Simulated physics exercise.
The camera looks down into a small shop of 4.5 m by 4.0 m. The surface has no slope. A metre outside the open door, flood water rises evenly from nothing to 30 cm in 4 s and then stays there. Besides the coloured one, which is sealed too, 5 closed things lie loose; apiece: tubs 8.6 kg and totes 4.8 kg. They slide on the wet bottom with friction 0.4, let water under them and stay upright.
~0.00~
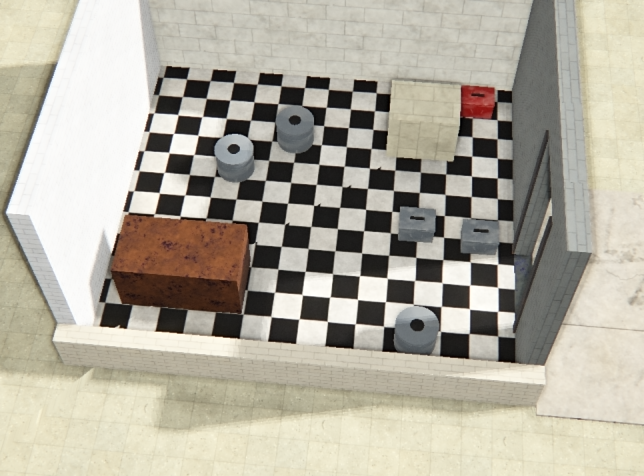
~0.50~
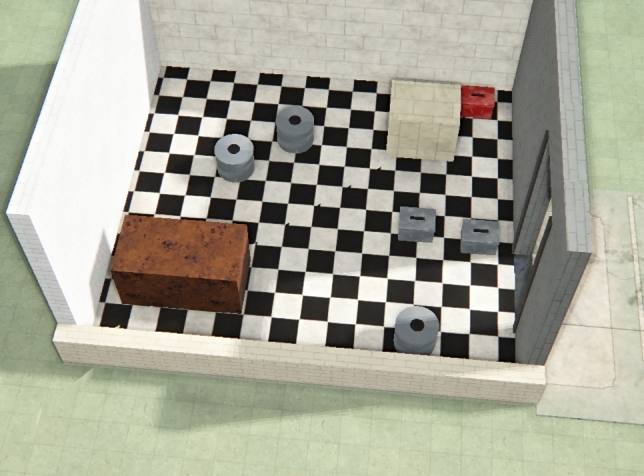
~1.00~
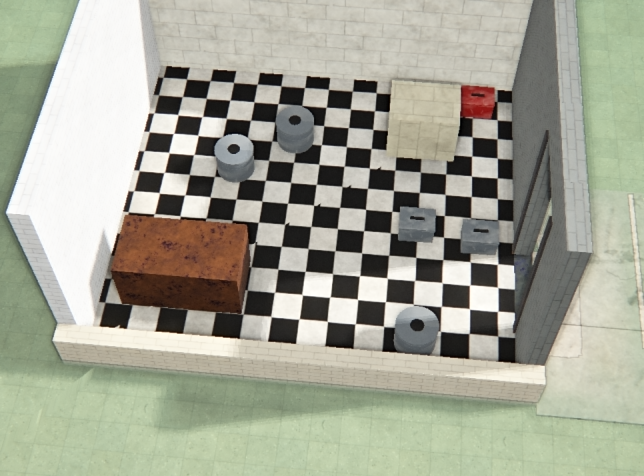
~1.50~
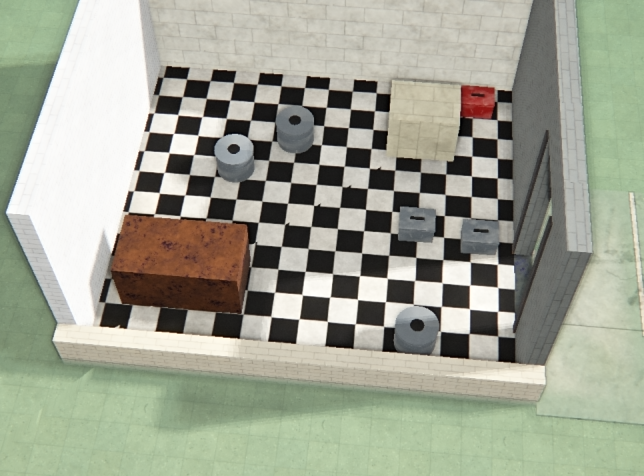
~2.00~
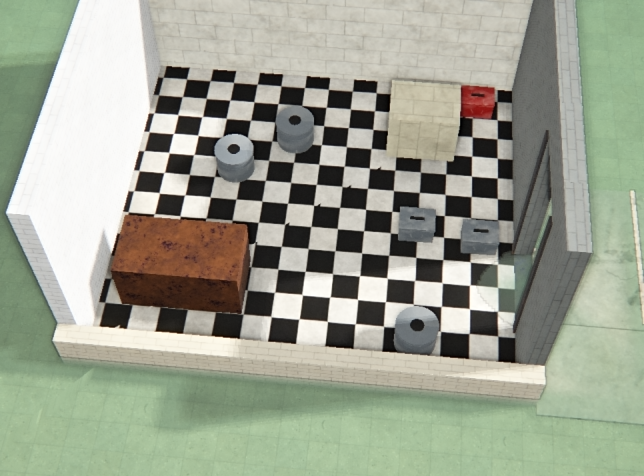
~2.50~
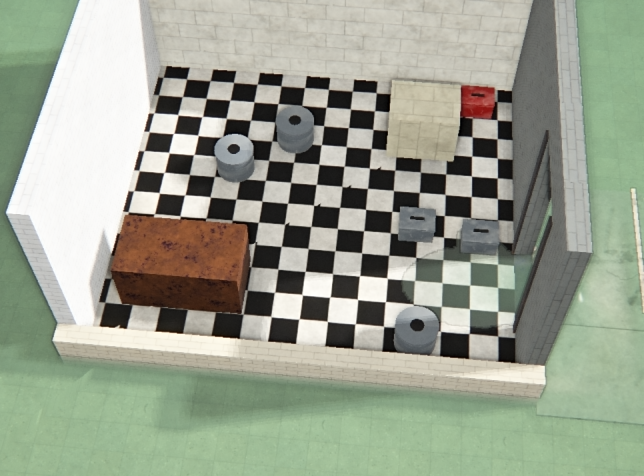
A small room with a checkered floor held a rusty brown block, a pale box, gray tubs and totes, and a red tote; greenish water covered the ground outside, then spread in from the right.
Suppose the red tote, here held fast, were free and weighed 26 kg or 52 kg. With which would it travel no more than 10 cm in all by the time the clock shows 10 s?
Verdict: The lower weight is enough.
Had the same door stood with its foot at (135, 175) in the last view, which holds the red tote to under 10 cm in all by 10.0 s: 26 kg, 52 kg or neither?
In that case the lower weight is enough.
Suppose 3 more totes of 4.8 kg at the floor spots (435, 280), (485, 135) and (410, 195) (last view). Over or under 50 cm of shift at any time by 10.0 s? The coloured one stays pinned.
In turn: Past it, less, under.
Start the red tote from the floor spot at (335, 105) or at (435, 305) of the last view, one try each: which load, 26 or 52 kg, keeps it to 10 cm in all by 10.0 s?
In turn: Either load holds; it takes the larger.
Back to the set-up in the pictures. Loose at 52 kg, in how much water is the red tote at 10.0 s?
About 2 cm.
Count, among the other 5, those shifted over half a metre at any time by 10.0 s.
That makes 5.
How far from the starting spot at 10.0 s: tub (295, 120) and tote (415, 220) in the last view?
In turn: 50 cm, 350 cm.
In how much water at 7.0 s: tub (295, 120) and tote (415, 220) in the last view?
Roughly 4 and 5 cm.
After 3.5 s the red tote would be 0 cm from its start with 26 kg and 0 cm from its start with 52 kg; 0 cm of water round it then.
After 4.5 s the red tote would be 0 cm from its start with 26 kg and 0 cm from its start with 52 kg; 0 cm of water round it then.
After 7.0 s the red tote would be 0 cm from its start with 26 kg and 0 cm from its start with 52 kg; 0 cm of water round it then.
After 10.0 s the red tote would be 0 cm from its start with 26 kg and 0 cm from its start with 52 kg; 2 cm of water round it then.
